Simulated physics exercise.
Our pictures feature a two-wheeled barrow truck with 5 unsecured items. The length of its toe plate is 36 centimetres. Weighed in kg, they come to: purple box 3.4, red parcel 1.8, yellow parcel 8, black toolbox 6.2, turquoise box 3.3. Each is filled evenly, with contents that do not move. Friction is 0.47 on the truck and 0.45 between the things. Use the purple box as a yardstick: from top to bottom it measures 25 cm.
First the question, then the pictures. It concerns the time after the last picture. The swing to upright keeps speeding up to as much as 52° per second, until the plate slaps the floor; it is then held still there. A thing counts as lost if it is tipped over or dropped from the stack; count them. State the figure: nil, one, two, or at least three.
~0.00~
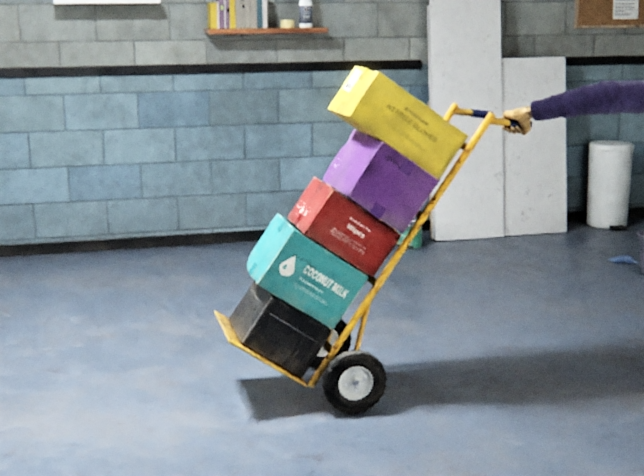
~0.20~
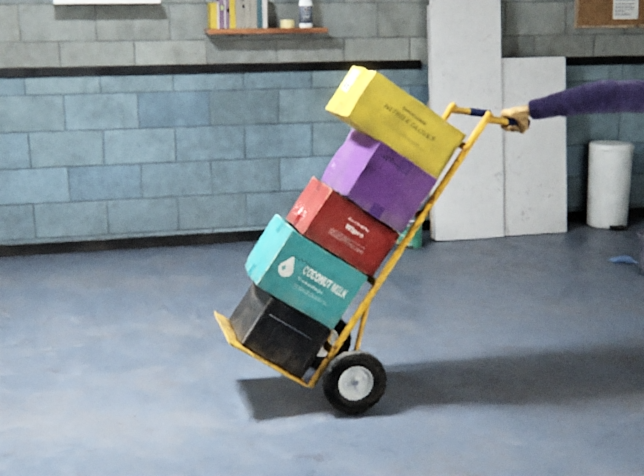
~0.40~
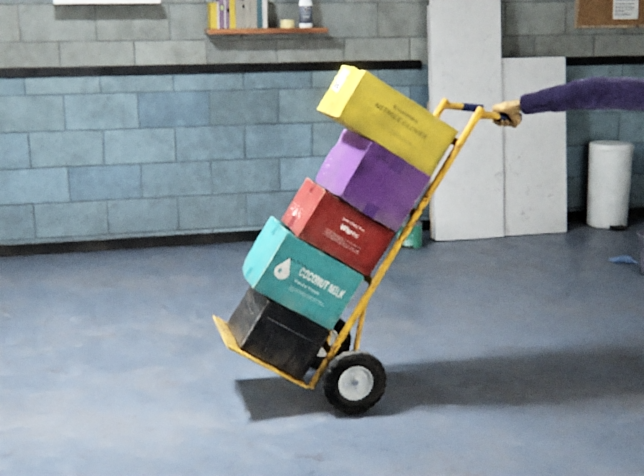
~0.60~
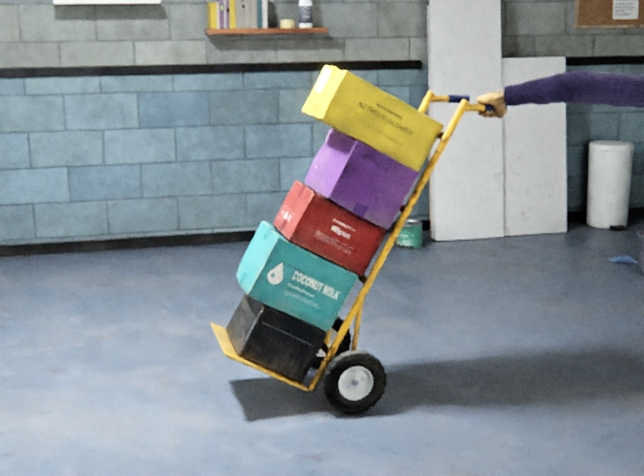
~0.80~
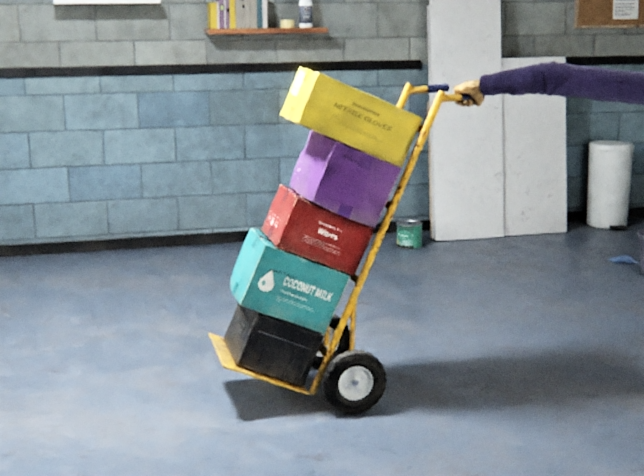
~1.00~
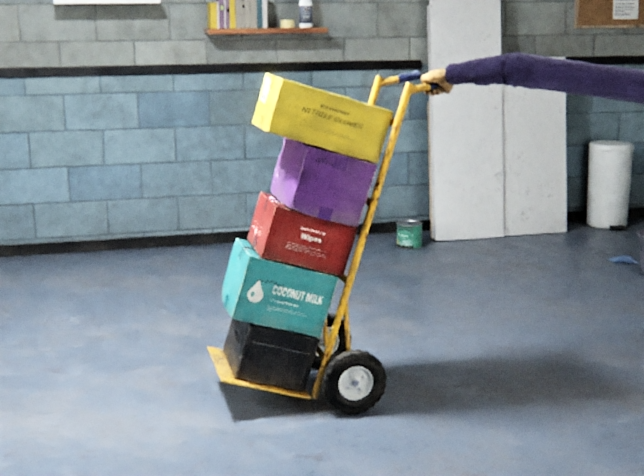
The figure is at least three.
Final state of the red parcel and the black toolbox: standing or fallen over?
Final state - red parcel: Goes over; black toolbox: Remains on its base.
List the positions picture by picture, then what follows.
The first frame shows leaning back 35°; purple box (378, 180); red parcel (343, 226).
The second frame shows leaning back 35°; turquoise box (304, 271); yellow parcel (395, 122).
The third frame shows leaning back 33°; black toolbox (277, 328); turquoise box (301, 273).
The fourth frame shows leaning back 29°; yellow parcel (372, 118); black toolbox (275, 332).
The fifth frame shows leaning back 24°; turquoise box (287, 280); yellow parcel (350, 117).
The sixth frame shows leaning back 17°; purple box (321, 179); red parcel (301, 234).
By 1.80 s, truck upright; purple box rocked 18° off its seat near (218, 193); red parcel rocked 17° off its seat near (234, 249); yellow parcel rocked 18° off its seat.
By 2.20 s, truck upright; purple box and yellow parcel now dropped from the stack; red parcel rocked 51° off its seat near (179, 265); turquoise box rocked 51° off its seat.
By 2.50 s, truck upright; red parcel and turquoise box now dropped from the stack.
When it is over (3.2 s), dropped from the stack, purple box, red parcel, yellow parcel and turquoise box; the last one within 10 cm of the start. In the last view, purple box near (45, 383), red parcel near (113, 370).
